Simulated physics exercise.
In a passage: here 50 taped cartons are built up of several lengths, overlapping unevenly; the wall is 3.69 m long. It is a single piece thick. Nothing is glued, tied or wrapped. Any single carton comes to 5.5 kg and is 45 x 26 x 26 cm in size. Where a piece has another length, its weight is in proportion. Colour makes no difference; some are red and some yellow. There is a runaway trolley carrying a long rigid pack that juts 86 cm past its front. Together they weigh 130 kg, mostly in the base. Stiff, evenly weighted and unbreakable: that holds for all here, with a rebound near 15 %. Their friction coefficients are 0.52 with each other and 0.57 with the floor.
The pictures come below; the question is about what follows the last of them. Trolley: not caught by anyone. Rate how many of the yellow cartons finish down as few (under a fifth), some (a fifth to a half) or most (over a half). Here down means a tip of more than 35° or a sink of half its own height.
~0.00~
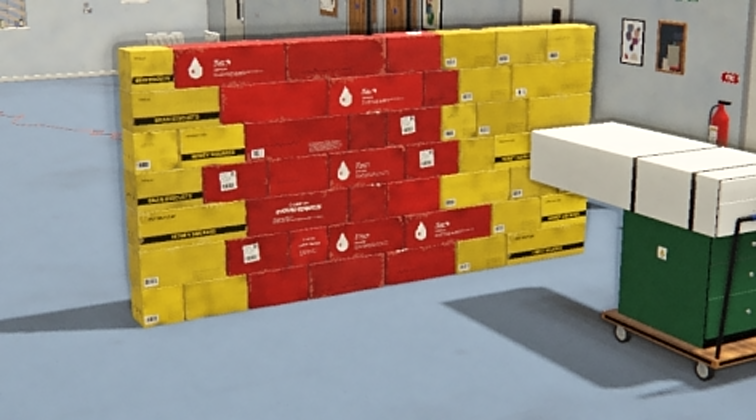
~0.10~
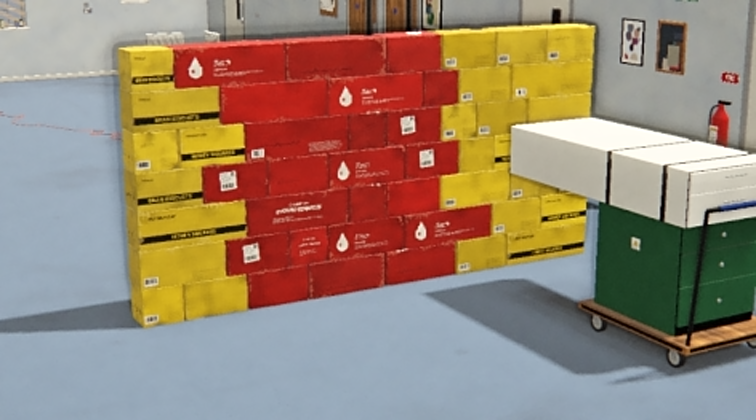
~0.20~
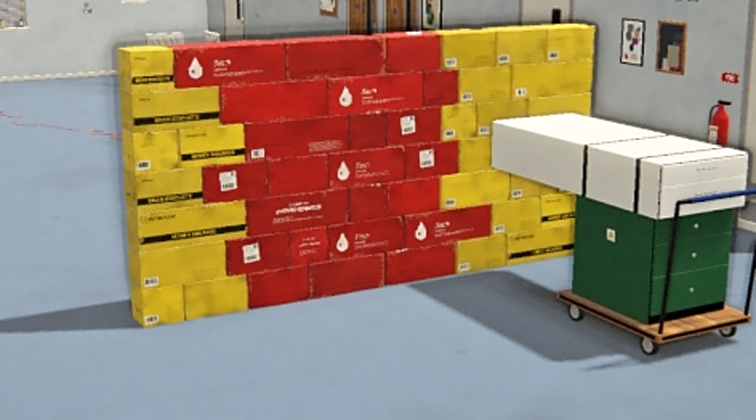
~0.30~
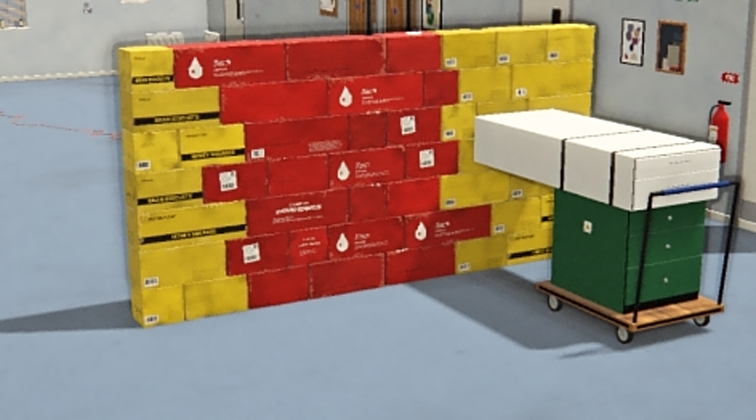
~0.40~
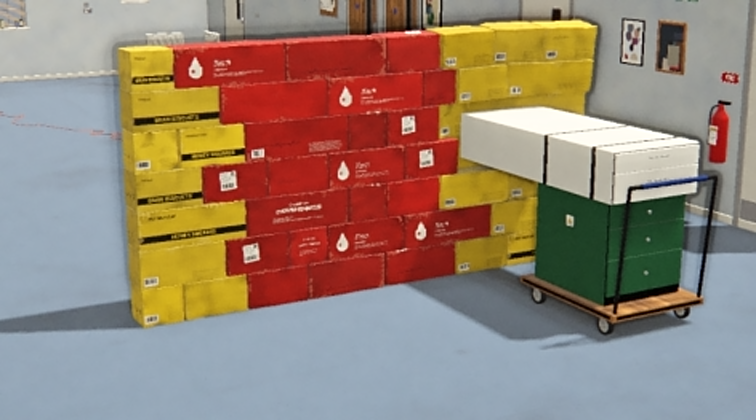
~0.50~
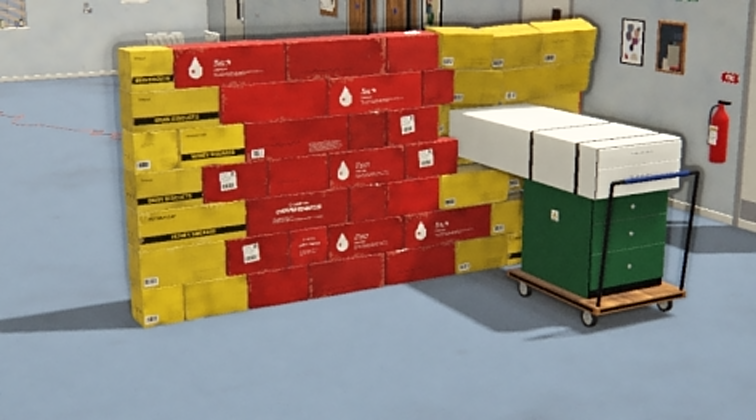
Some.
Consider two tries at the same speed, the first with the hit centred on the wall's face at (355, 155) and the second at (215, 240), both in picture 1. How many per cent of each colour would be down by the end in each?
You'd get yellow at 0 followed by 30, and red at 50 followed by 40 percent.
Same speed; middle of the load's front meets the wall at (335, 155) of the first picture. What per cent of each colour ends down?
Then yellow ends 0 per cent down and red 20 per cent.
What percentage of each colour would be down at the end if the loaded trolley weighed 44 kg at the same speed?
Yellow 50, red 10 per cent.
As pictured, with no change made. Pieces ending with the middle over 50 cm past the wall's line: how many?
12 or thereabouts.
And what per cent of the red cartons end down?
For red, it's 0 per cent down at the end.
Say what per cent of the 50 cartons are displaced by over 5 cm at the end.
The share is 45 per cent.
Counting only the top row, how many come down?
2 in that row.
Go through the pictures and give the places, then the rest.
In the first picture (each place is the centre of the face we see best), load (536, 147) 74 cm short of the wall; top yellow carton (522, 47); top red carton (415, 54); all as stacked.
The second picture shows load (516, 142) 50 cm short of the wall; top yellow carton (522, 47).
The third picture shows load (497, 136) 27 cm short of the wall; top yellow carton (522, 47).
The fourth picture shows load (479, 131) 36 mm short of the wall; top yellow carton (522, 47).
The fifth picture shows load (465, 128) 15 cm into the wall's line; top yellow carton (520, 46) tilted 6°; 12 have shifted.
The sixth picture shows load (453, 124) 31 cm into the wall's line; top yellow carton (517, 51) tilted 10°; top red carton (414, 54) moved 22 mm; steepest lean 18°, the carton at (523, 189); 15 have shifted.
By 0.84 s, load 83 cm past the wall's line, still rolling; 9 of the 27 yellow cartons down (9 of 50 in all colours); top yellow carton tilted 52°, 18 cm lower; top red carton moved 54 mm.
By 1.24 s, load 1.08 m past the wall's line, still rolling; 12 of the 27 yellow cartons down (12 of 50 in all colours); top yellow carton on its side; top red carton moved 10 cm.
When it is over (3.2 s), load 1.08 m past the wall's line, stopped; 11 of the 27 yellow cartons down (11 of 50 in all colours); top yellow carton on its side; top red carton moved 10 cm. That is 41 per cent. In pixels of the last frame, middles, top yellow carton near (505, 85), top red carton near (399, 51).
